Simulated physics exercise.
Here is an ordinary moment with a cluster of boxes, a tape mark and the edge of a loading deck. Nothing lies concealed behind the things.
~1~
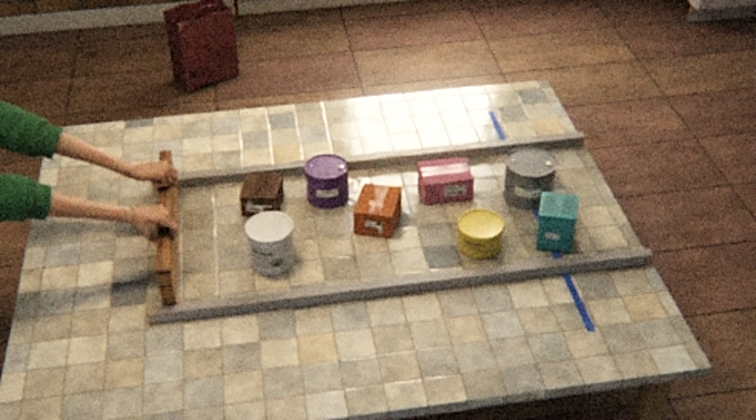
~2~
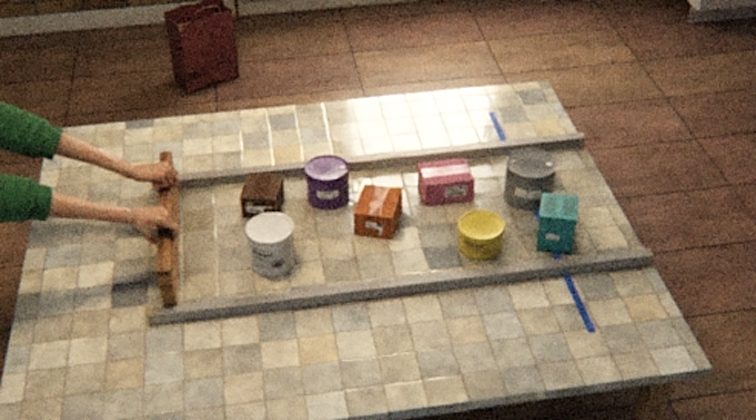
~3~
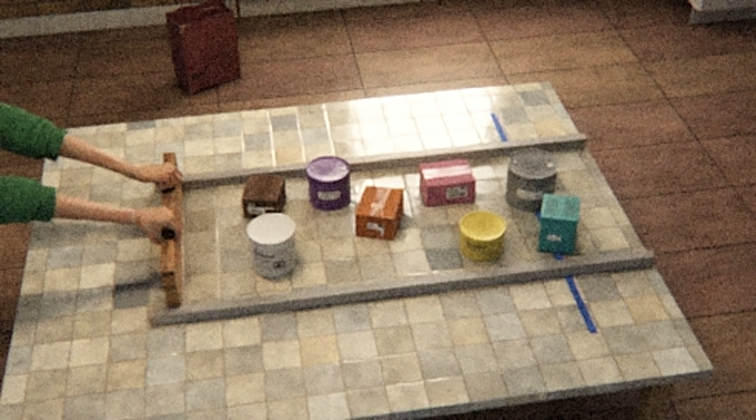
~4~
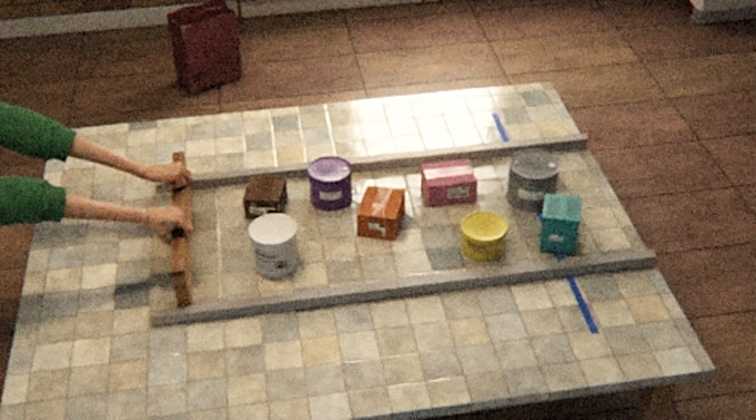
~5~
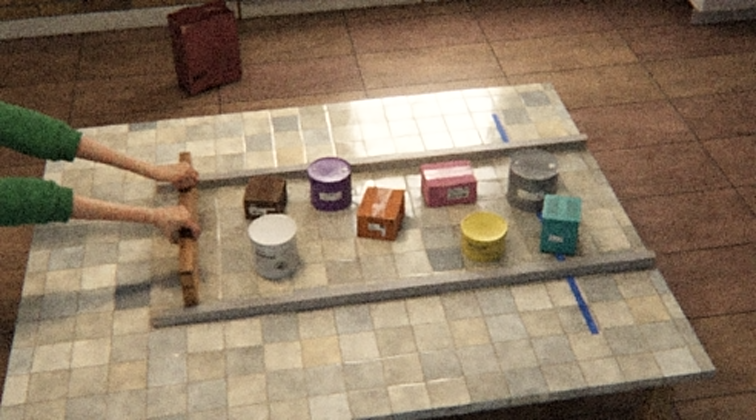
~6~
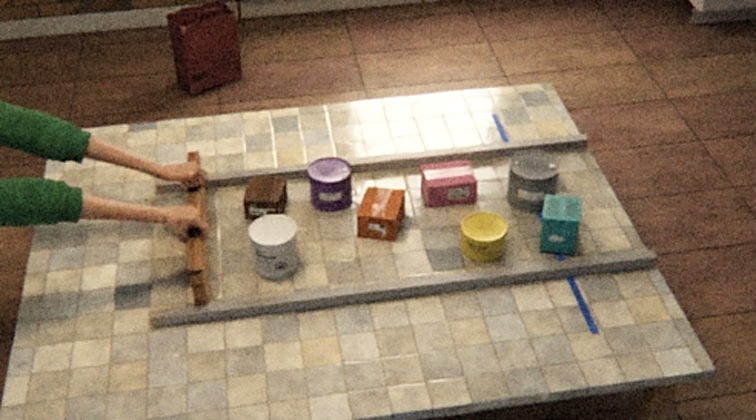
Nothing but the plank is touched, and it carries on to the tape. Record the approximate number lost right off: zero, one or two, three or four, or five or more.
Number lost: One or two.
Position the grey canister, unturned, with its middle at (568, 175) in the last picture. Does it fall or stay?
Put there, it simply leaves the top.
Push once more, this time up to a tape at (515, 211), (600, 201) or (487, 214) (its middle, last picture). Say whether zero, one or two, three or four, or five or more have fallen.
For each place: None at all; at least five; no fall at all.
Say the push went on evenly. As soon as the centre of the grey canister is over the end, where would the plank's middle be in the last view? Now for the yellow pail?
Around (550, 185) first and around (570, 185) second.
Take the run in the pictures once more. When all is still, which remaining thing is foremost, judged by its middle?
It's the grey canister.
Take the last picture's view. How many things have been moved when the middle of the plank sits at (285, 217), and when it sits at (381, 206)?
Tally at point one: 3; at point two: 5.
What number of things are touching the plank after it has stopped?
The count is 3.
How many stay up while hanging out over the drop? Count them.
My count gives 1.
Early on, none off yet; turquoise tote at rest near (560, 226); grey canister at rest near (533, 181); yellow pail at rest near (484, 237).
A while later, none off yet; turquoise tote at rest near (560, 226); grey canister travelled a little near (562, 186); yellow pail travelled a little near (503, 236).
Finally, the number that fall off is one or two; lost, turquoise tote.
